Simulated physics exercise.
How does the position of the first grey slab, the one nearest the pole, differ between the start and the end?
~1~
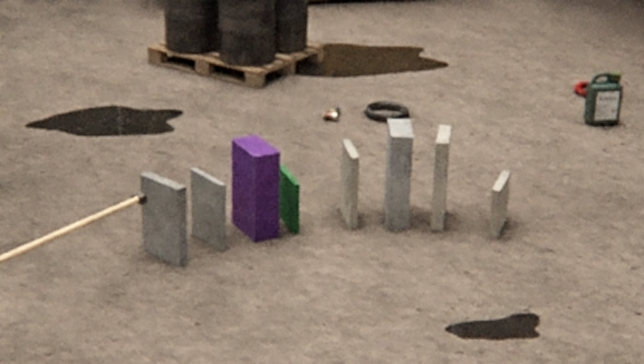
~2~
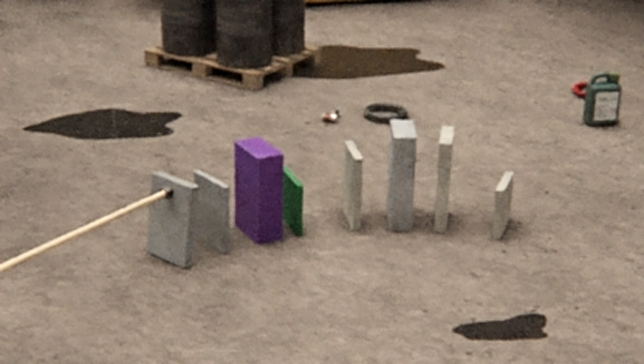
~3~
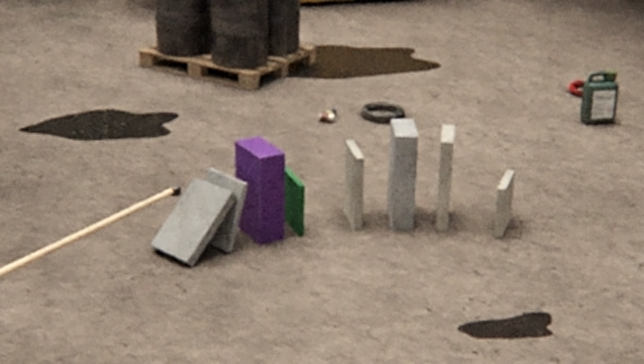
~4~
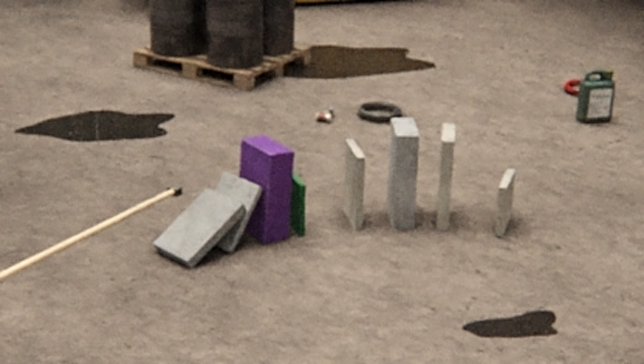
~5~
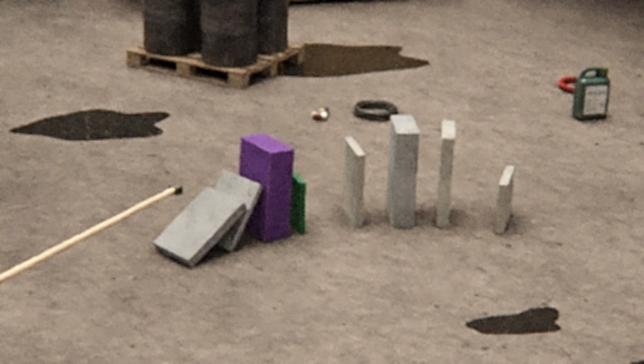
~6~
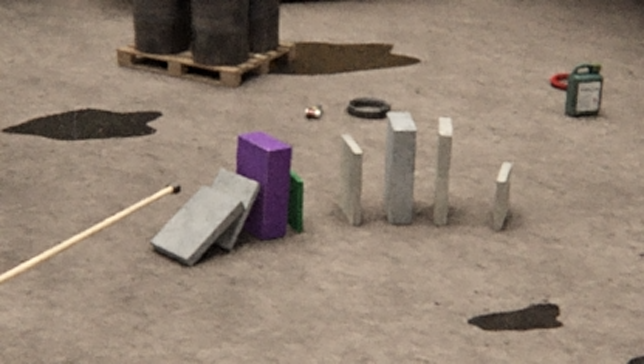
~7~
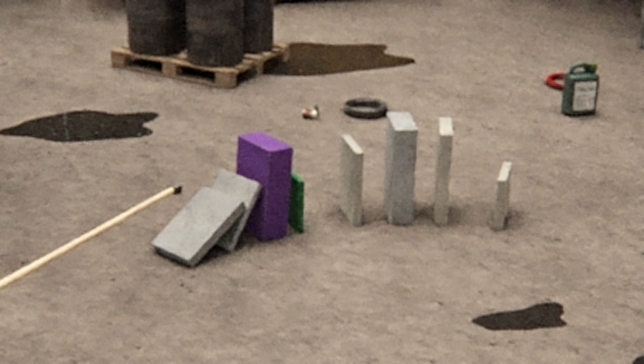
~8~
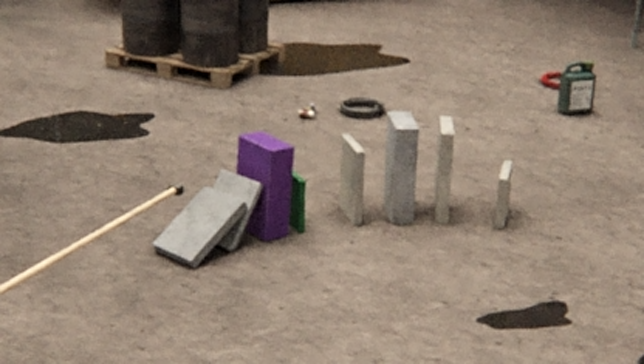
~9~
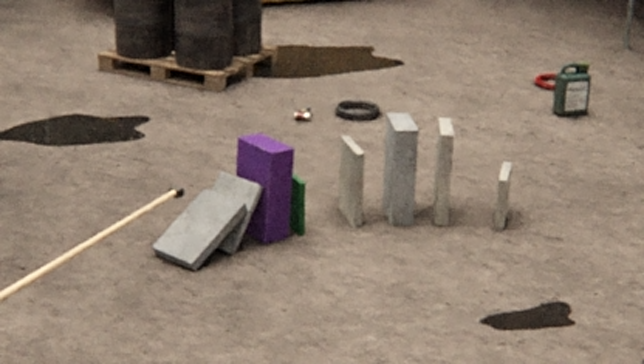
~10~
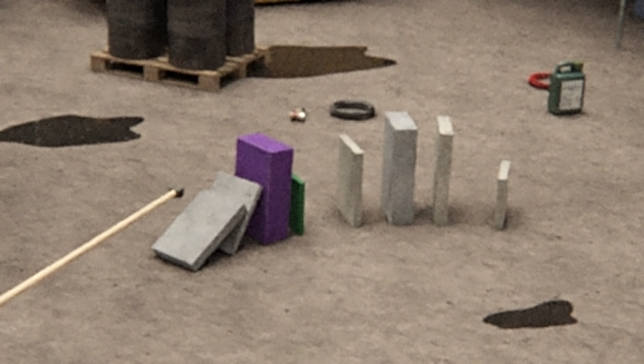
At the start the first grey slab stands upright on its end. By the end it has been toppled and lies slanted on its side, propped on the leaning slab next to it.
On a stained concrete floor, a pole tipping the first grey slab into the next, both stopping against a standing purple slab.
